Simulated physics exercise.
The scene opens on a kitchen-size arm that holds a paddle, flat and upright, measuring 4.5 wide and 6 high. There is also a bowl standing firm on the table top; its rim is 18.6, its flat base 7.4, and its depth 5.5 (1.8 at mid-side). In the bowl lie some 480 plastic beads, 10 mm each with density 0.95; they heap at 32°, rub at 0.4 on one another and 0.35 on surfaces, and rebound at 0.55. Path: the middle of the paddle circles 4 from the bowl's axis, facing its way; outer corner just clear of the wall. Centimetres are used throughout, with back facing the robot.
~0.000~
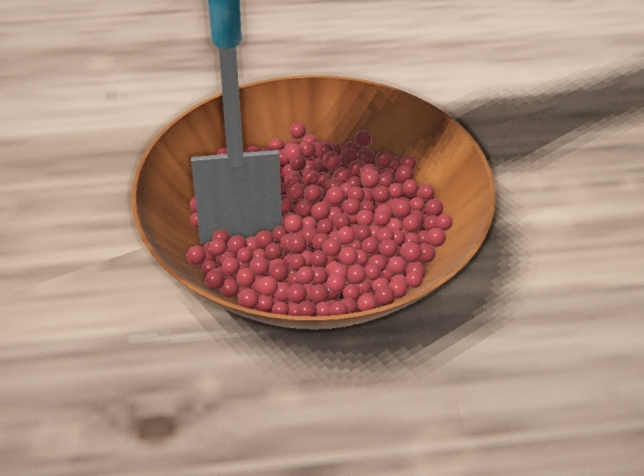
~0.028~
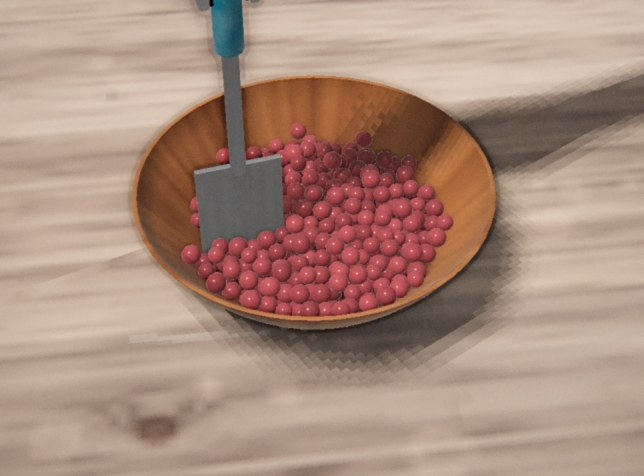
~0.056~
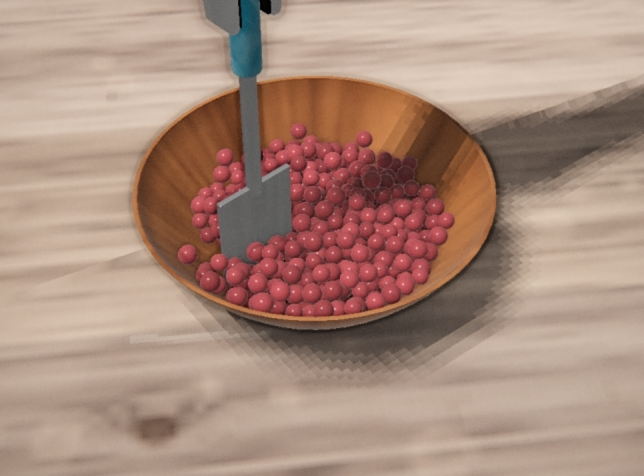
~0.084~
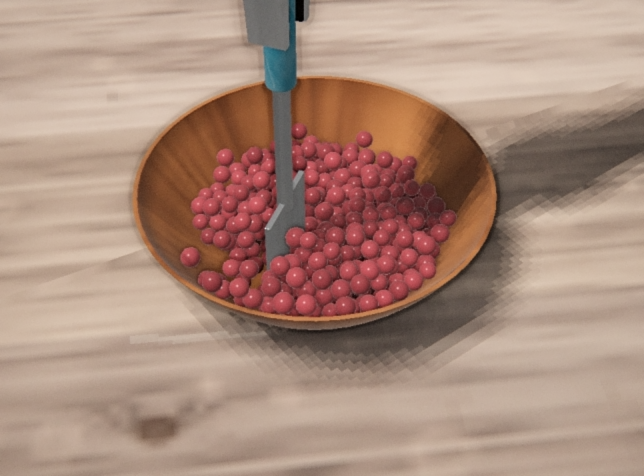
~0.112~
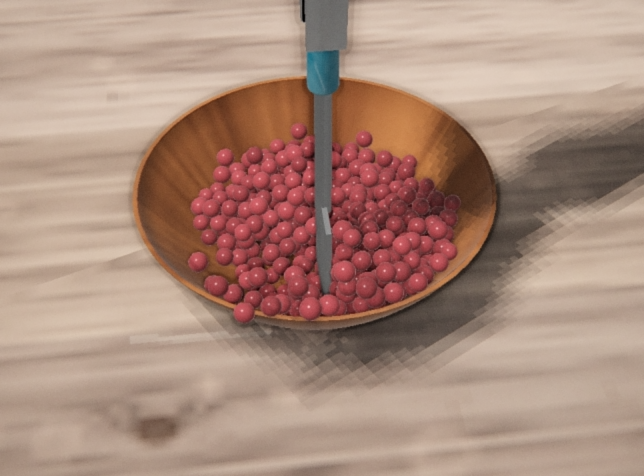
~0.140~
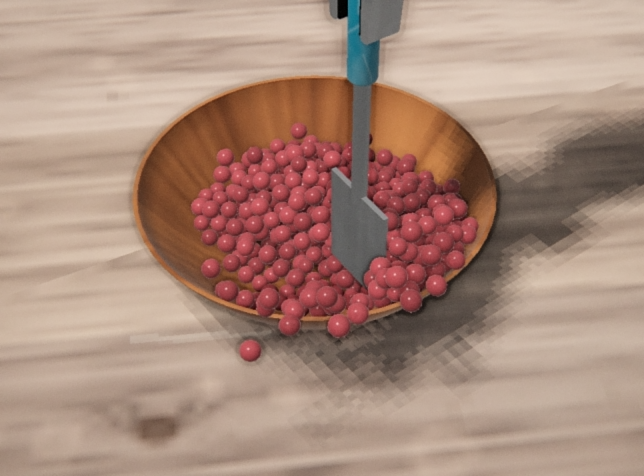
A wooden bowl heaped with reddish-pink beads sits on a pale, blurred wood-grain table top, seen from above at an angle by a still camera. A flat grey paddle with a blue handle, held from the top edge by a robot arm, stands in the beads at the left, shadows stretching right. The paddle sweeps rightward through them, turning edge-on and then broad again, as a few beads cross the near rim and one drops outside.
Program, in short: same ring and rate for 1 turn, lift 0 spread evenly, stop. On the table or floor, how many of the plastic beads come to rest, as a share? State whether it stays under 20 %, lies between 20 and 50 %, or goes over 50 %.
It lies between 20 and 50 %.
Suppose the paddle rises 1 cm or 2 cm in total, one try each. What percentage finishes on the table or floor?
30 and 20 %.
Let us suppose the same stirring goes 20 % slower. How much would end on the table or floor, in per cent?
30 %.
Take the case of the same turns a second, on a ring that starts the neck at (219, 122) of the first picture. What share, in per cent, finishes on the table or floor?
Roughly 35 per cent.
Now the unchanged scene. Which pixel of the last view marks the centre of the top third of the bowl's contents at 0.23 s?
About (406, 133).
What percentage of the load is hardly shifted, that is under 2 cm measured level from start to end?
Estimate: 10 per cent.
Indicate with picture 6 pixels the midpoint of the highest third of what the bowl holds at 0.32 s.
(242, 128).
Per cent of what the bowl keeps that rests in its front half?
Close to 60 in a hundred.
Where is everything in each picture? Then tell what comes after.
Paddle neck at (234, 132), 0° round; upper third of the load around (325, 214), from x 195 to 445, top at y 130; 483 in the bowl, in the first picture.
Paddle neck at (236, 141), 10° round; upper third of the load around (324, 220), from x 190 to 445, top at y 130, in the second picture.
Paddle neck at (253, 161), 35° round; upper third of the load around (325, 232), from x 190 to 445, top at y 130, in the third picture.
Paddle neck at (284, 176), 62° round; upper third of the load around (335, 239), from x 190 to 450, top at y 130, in the fourth picture.
Paddle neck at (323, 179), 89° round; upper third of the load around (359, 241), from x 200 to 450, top at y 130; 479 in the bowl, 4 in flight or on the tool, in the fifth picture.
Paddle neck at (360, 170), 117° round; upper third of the load around (397, 233), from x 200 to 470, top at y 130; 472 in the bowl, 11 in flight or on the tool, in the sixth picture.
By 0.23 s, 206° round, highest piece 10 above the table; 420 in the bowl, 9 on the table or floor, 54 in flight or on the tool.
By 0.32 s, 296° round, highest piece 10 above the table; 350 in the bowl, 60 on the table or floor, 73 in flight or on the tool.
By 0.57 s, 0° round, highest piece 5 above the table; 288 in the bowl, 194 on the table or floor, 1 in flight or on the tool.
By 1.27 s, 0° round, highest piece 5 above the table; 288 in the bowl, 195 on the table or floor.
Final count, 288 in the bowl, 195 on the table or floor. That is 40 % on the table or floor.
